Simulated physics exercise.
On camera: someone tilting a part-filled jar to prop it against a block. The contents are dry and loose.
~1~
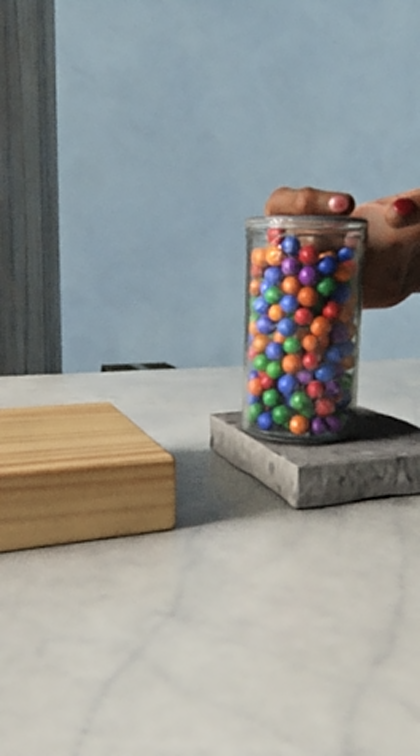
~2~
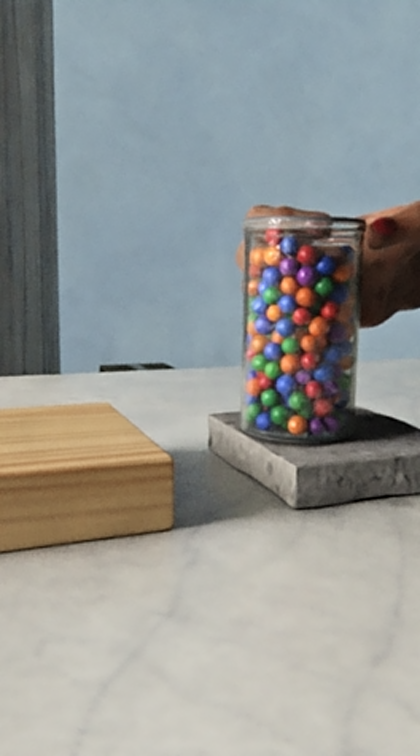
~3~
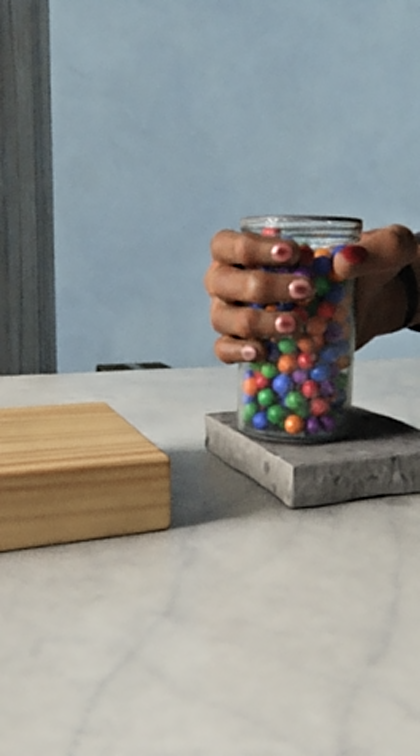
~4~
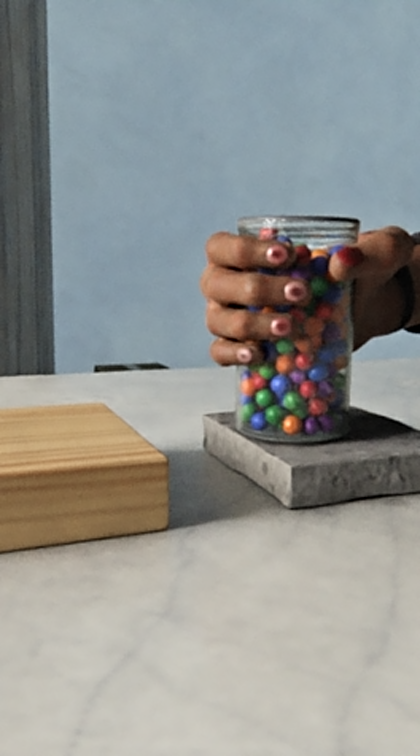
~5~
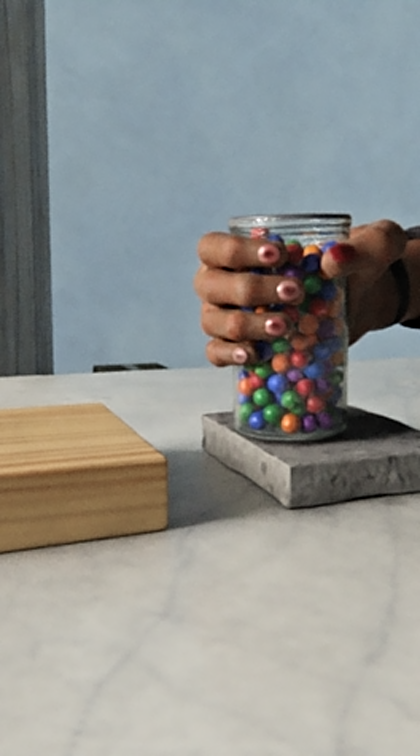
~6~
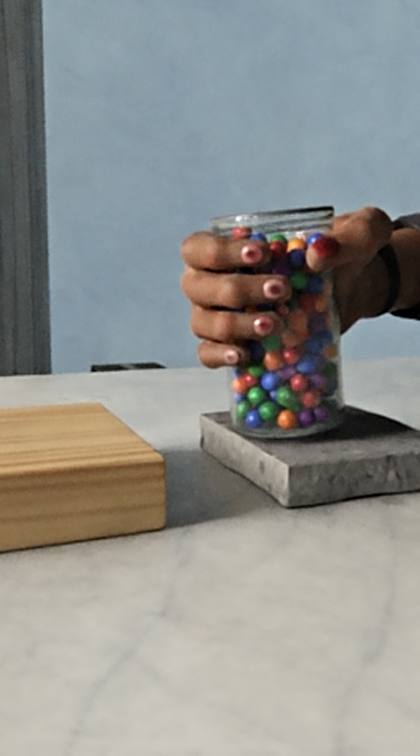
A glass jar nearly full of colourful round beads stood on a grey slab while a hand with painted nails shifted from behind it, gripped its side, and tilted it slightly to the left.
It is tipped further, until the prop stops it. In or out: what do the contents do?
The load spills over the rim.
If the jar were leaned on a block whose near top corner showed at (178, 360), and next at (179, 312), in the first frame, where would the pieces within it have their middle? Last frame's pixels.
First near (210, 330), then near (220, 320).
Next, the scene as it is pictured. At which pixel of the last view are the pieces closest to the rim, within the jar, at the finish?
Around (49, 397).
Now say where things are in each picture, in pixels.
The first frame shows jar (302, 326), nearly full of round plastic beads; block (10, 468), its top about level with the jar's foot.
The second frame shows jar (300, 326), upright; rim (252, 220); top of the contents (310, 270).
The third frame shows jar (297, 326), upright; rim (249, 219).
The fourth frame shows jar (295, 326), upright; rim (246, 220); top of the contents (304, 269).
The fifth frame shows jar (290, 324), leaning 2°; rim (237, 220).
The sixth frame shows jar (280, 319), leaning 7°; rim (218, 220); block, its top about level with the jar's foot.
Then, 0.39 s later than the last frame, the jar leans 27°; everything is still inside.
Then, 0.89 s later than the last frame, the jar leans 51°; everything is still inside.
Then, 1.42 s later than the last frame, the jar leans 78°; a stray few of the round plastic beads out of it.
When it is over, the jar rests on the block at 81°; a small part of the round plastic beads out of it.
